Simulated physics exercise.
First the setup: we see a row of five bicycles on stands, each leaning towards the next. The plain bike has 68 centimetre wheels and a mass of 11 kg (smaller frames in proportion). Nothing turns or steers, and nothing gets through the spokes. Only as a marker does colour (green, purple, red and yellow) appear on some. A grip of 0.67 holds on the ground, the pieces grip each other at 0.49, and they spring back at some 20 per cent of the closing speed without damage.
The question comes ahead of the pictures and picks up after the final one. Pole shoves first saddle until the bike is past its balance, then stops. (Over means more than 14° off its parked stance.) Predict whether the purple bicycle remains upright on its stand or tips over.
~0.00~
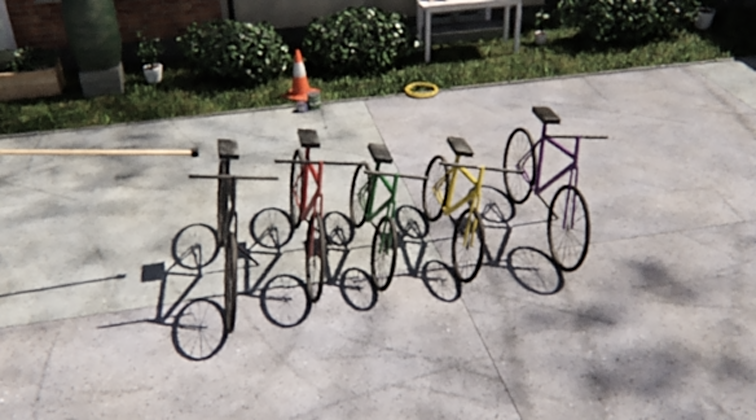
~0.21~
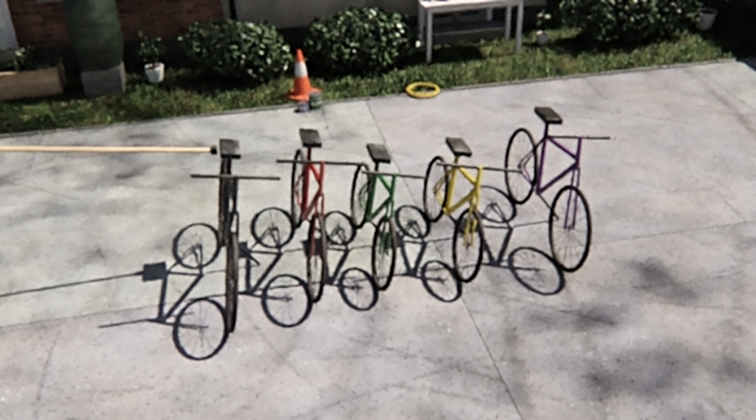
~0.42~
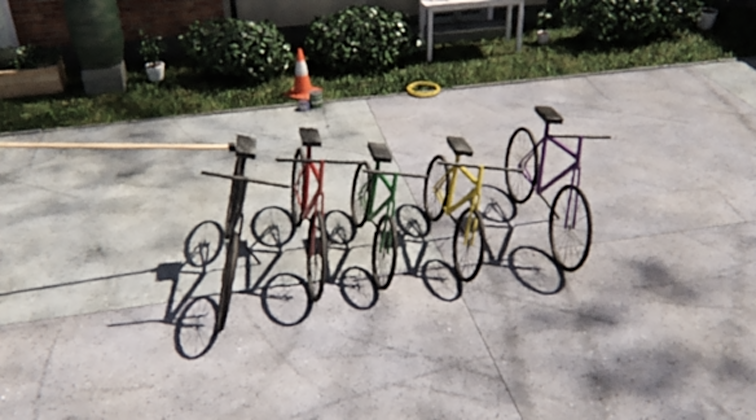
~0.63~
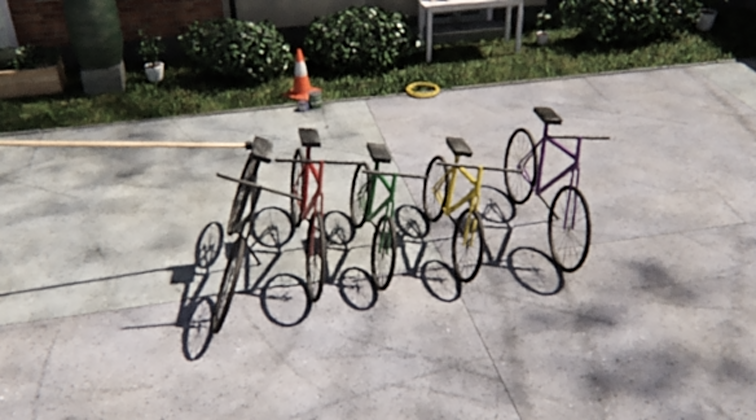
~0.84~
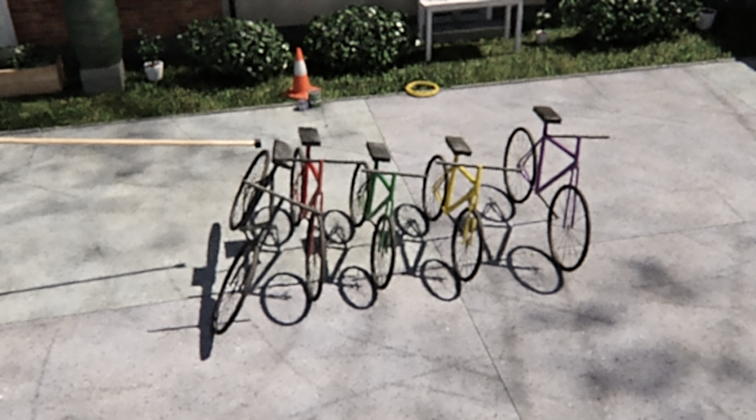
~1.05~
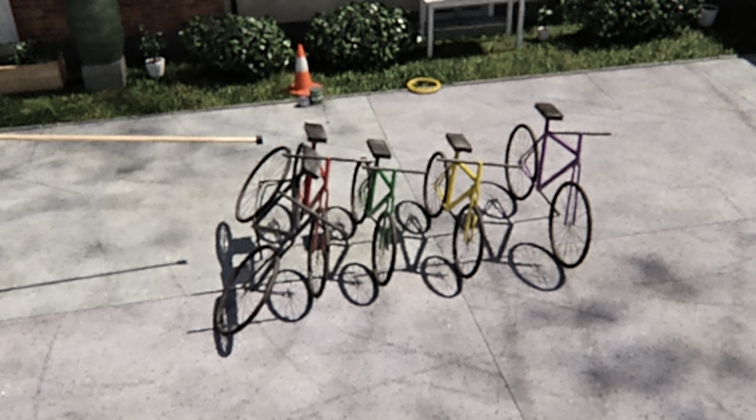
It tips.
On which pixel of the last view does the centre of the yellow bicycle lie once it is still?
Around (512, 209).
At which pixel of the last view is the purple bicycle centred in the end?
At roughly (624, 193).
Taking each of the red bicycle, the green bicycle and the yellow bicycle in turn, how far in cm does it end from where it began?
Distances in cm - red: 60; green: 50; yellow: 50.
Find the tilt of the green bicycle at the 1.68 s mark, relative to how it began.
Roughly 20°.
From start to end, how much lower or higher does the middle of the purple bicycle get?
Height change: About 30 cm lower.
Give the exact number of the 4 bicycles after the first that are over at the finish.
That totals 4, exactly.
After 1.68 s, 2 of the 4 other bicycles over; purple bicycle unmoved; red bicycle 46° from how it stood.
After 2.48 s, 4 of the 4 other bicycles over; purple bicycle 30° from how it stood; red bicycle 70° from how it stood.
In the end (3.7 s), 4 of the 4 other bicycles over; purple bicycle lying flat; red bicycle 70° from how it stood; green bicycle 65° from how it stood. Not one is left standing. From the last view, middles, purple bicycle near (624, 193), red bicycle near (385, 224).
